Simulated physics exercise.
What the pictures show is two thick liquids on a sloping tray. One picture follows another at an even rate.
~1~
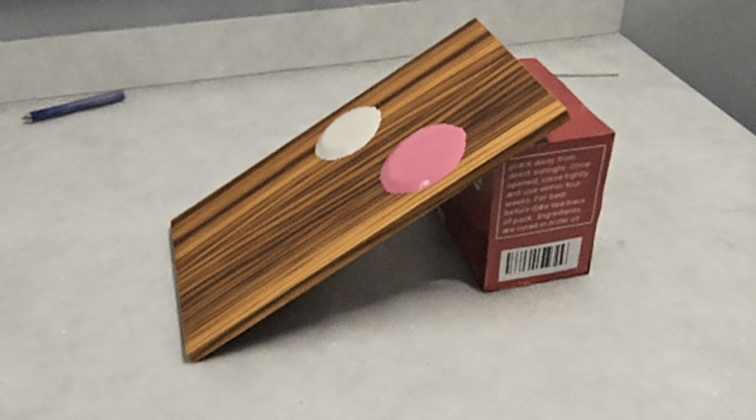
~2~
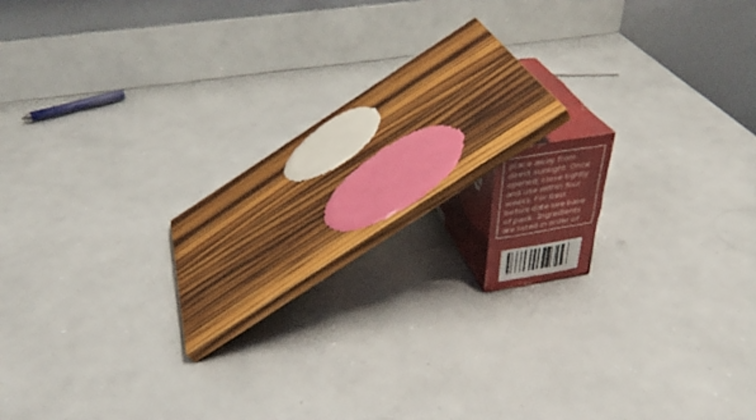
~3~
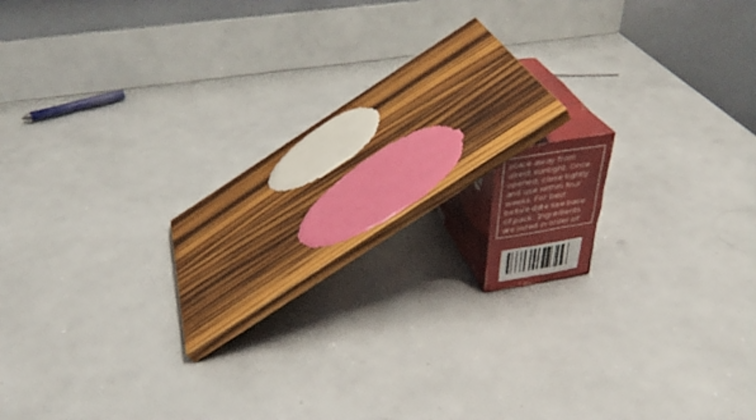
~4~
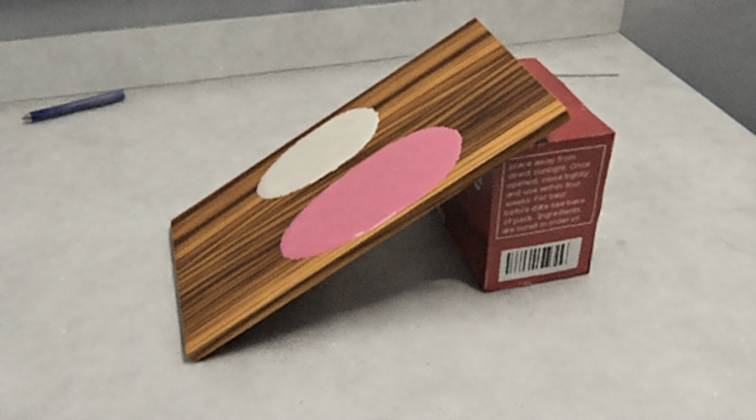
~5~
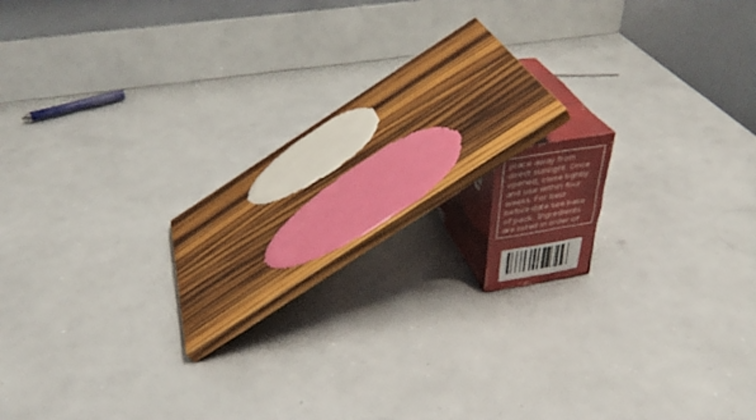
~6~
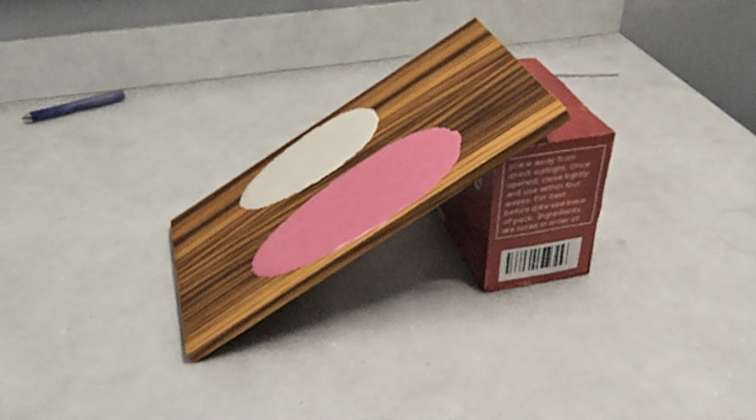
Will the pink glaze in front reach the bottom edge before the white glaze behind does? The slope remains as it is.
Yes.
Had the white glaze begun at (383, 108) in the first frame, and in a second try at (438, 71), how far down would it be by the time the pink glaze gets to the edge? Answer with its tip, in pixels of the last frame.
One: (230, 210). Two: (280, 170).
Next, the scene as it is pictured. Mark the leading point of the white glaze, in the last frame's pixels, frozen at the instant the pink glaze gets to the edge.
The tip is near (201, 229) in the last view.
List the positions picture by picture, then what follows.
In the first frame, tip of the pink glaze half way down; tip of the white glaze (328, 145) half way down.
In the second frame, tip of the pink glaze (336, 213) half way down; tip of the white glaze three quarters of the way down.
In the third frame, tip of the pink glaze three quarters of the way down; tip of the white glaze (280, 176) three quarters of the way down.
In the fourth frame, tip of the pink glaze (291, 241) three quarters of the way down; tip of the white glaze three quarters of the way down.
In the fifth frame, tip of the pink glaze three quarters of the way down; tip of the white glaze (257, 192) three quarters of the way down.
In the sixth frame, tip of the pink glaze (261, 262) three quarters of the way down; tip of the white glaze three quarters of the way down.
Shortly, the pink glaze is close to the edge; the white glaze is three quarters of the way down.
Then, the pink glaze is close to the edge; the white glaze is close to the edge.
At the finish, the pink glaze is at the low edge; the white glaze is close to the edge.
